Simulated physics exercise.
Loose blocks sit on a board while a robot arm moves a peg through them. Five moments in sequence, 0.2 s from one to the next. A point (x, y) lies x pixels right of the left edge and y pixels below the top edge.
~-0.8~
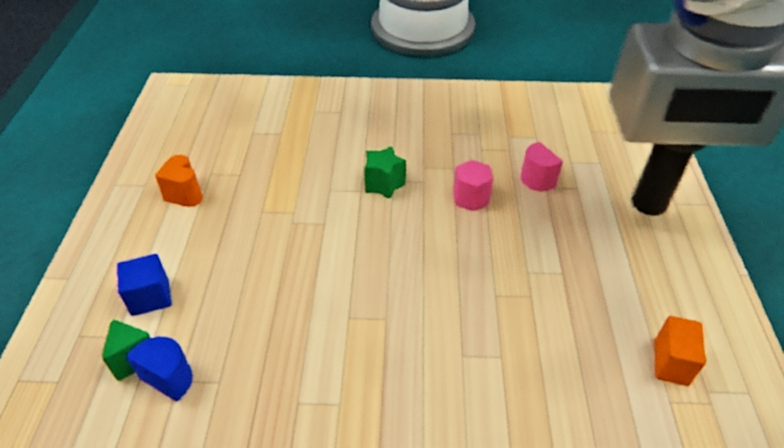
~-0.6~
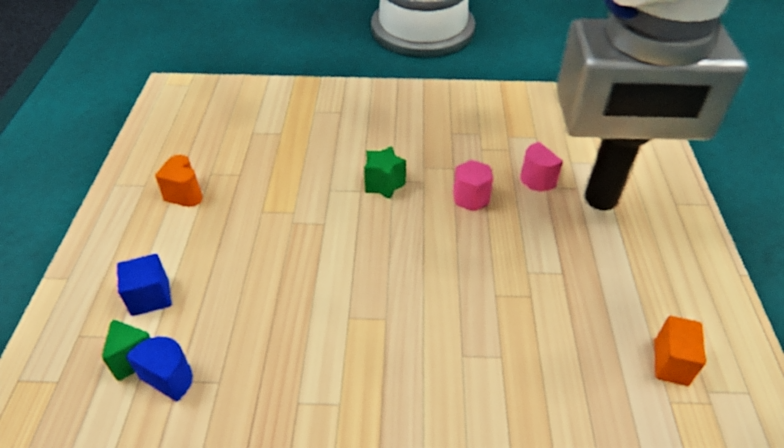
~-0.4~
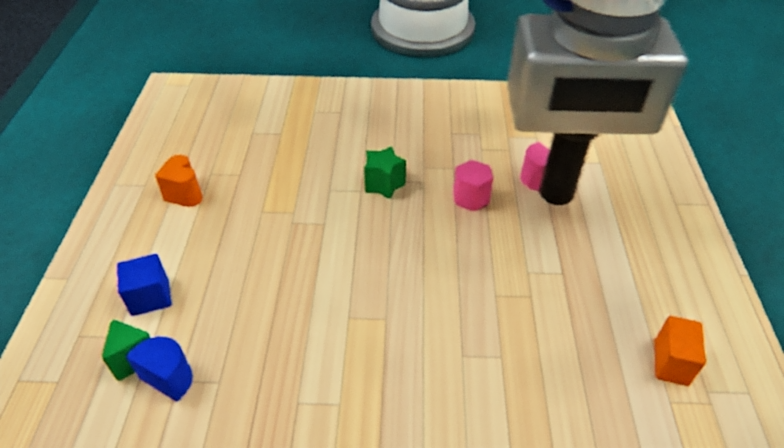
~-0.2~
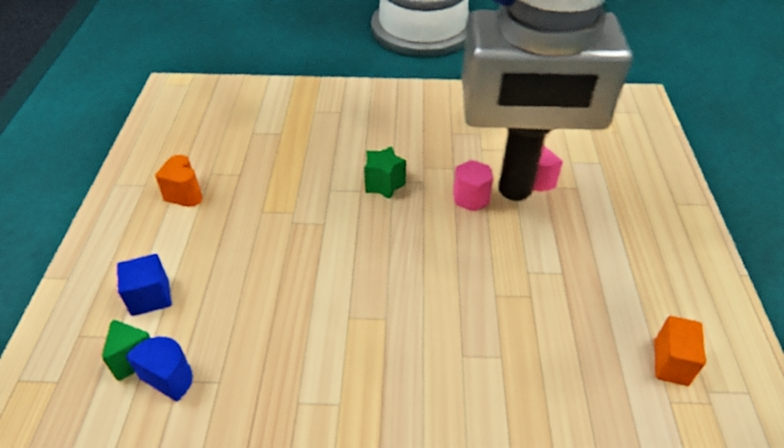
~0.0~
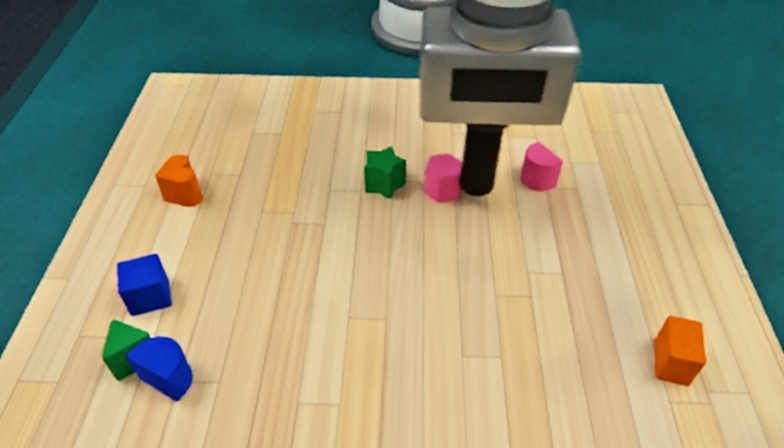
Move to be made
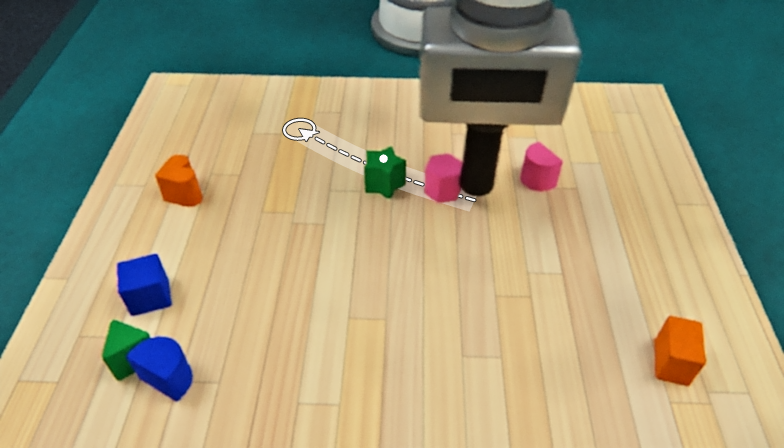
To begin with, a robot arm holds a black peg at the right side of a wooden board scattered with orange, blue, green and pink blocks. The peg glides left past the rounded pink block, then pushes the pink hexagon a short way left toward the green star, which stays still.
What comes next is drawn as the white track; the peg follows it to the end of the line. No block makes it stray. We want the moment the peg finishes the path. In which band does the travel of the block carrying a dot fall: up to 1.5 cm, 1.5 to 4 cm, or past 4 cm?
Past 4 cm.
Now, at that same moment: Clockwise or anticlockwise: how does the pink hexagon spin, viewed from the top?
From overhead, clockwise.
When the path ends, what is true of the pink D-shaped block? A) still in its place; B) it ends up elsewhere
My answer is option A.
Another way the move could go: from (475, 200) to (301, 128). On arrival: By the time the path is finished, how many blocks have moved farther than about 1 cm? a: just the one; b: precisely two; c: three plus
My pick is b.
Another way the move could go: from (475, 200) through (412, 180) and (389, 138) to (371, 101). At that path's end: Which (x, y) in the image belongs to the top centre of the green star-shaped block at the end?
My best guess is (358, 150).
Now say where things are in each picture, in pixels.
Tip of the peg at (648, 205), middles of tops, green star-shaped block at (384, 159), pink hexagon at (475, 172), pink D-shaped block at (542, 154), in the first frame.
Peg at (601, 200), nothing pushed, in the second frame.
Peg at (556, 195), nothing pushed, in the third frame.
Peg at (515, 191), nothing pushed, in the fourth frame.
Peg at (477, 186), green star-shaped block at (384, 159), pink hexagon at (445, 165), pink D-shaped block at (542, 154), in the fifth frame.
The line goes from (475, 200) through (377, 168) to (299, 129); the dot is on the green star-shaped block.
What follows on the original path. One third of the way, peg at (408, 165); green star-shaped block at (358, 153), turned 80° anticlockwise; pink hexagon at (384, 139), turned 30° clockwise.
Two thirds of the way, peg at (348, 141); green star-shaped block at (332, 148); pink hexagon at (334, 111), turned 60° clockwise.
At the end, peg at (297, 115); green star-shaped block at (331, 148), turned 180° anticlockwise; pink hexagon at (310, 87), turned 150° clockwise; pink D-shaped block unmoved.
